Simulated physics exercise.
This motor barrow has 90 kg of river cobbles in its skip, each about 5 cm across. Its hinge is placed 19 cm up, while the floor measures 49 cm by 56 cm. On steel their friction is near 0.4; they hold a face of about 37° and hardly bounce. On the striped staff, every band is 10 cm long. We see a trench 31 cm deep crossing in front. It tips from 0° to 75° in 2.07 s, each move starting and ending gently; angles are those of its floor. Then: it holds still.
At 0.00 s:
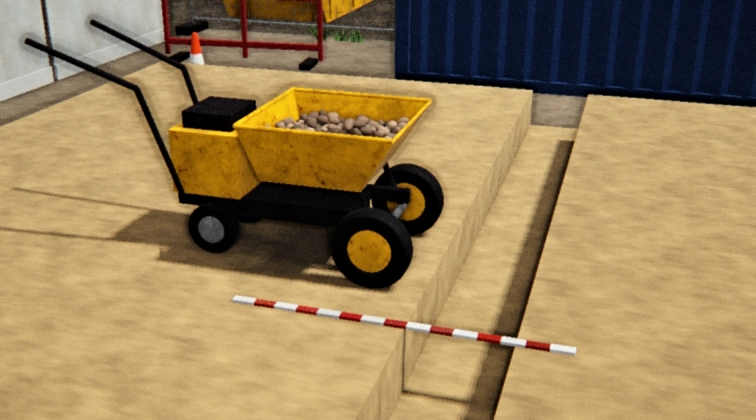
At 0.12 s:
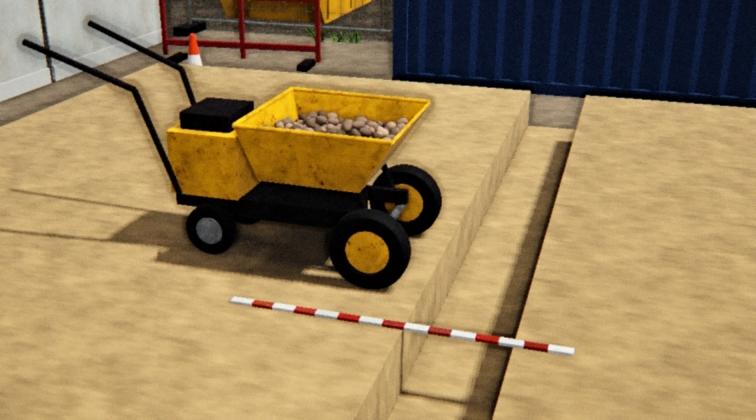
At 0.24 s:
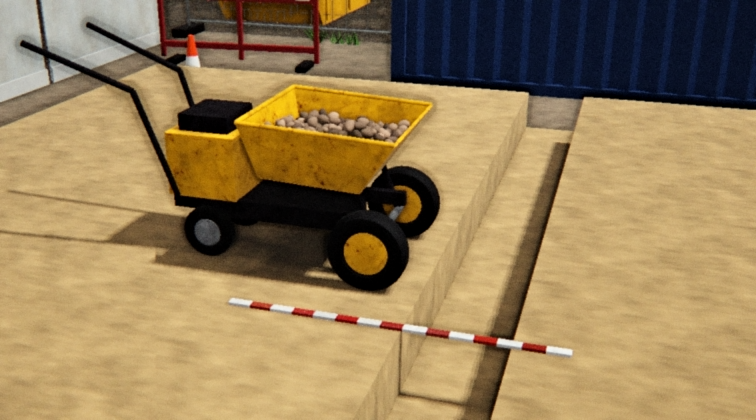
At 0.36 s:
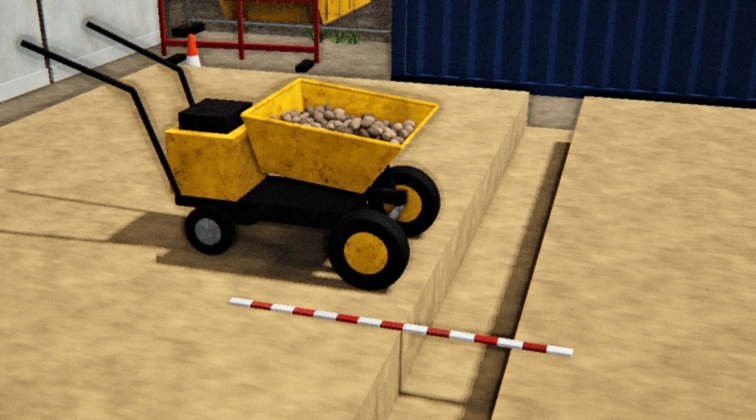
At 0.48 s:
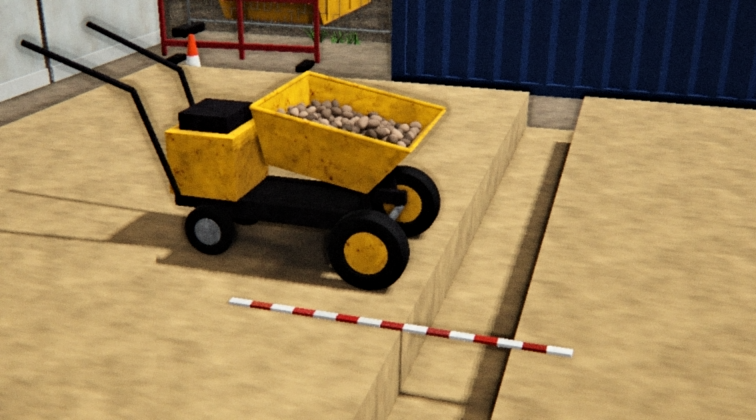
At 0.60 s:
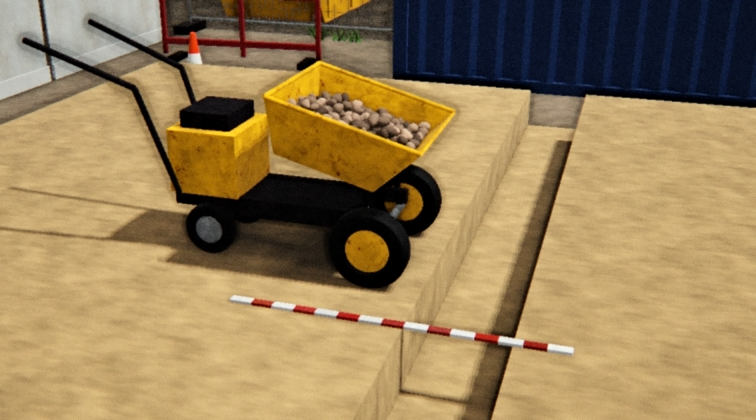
At first, a yellow motor barrow loaded with river cobbles stands level beside a trench, with a red-and-white striped staff lying in front. Then its skip slowly begins to tilt forward to the right, the rear edge rising away from the body while the wheels stay put and the cobbles remain inside.
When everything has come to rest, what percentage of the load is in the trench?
About 65 per cent.
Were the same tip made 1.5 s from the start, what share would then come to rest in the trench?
Expected share: Around 60%.
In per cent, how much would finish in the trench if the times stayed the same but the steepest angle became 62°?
Roughly 45 percent.
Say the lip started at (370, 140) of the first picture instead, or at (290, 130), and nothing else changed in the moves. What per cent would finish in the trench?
90 %, then 85 %.
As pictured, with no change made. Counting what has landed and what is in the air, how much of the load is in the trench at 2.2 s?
About 30%.
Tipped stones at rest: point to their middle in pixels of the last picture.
The resting stones are centred at roughly (516, 317).
After 1.5 s the floor is at 63°; 99 % in the skip, 1 % in the trench; the foremost stones are at (501, 211).
After 2.2 s the floor is at 75°; 47 % in the skip, 29 % in the trench, 24 % past the trench; the foremost stones are at (605, 282).
After 2.5 s the floor is at 75°; 22 % in the skip, 43 % in the trench, 36 % past the trench; the foremost stones are at (655, 283).
After 4.5 s the floor is at 75°; 0 % in the skip, 65 % in the trench, 35 % past the trench; the foremost stones are at (670, 285).
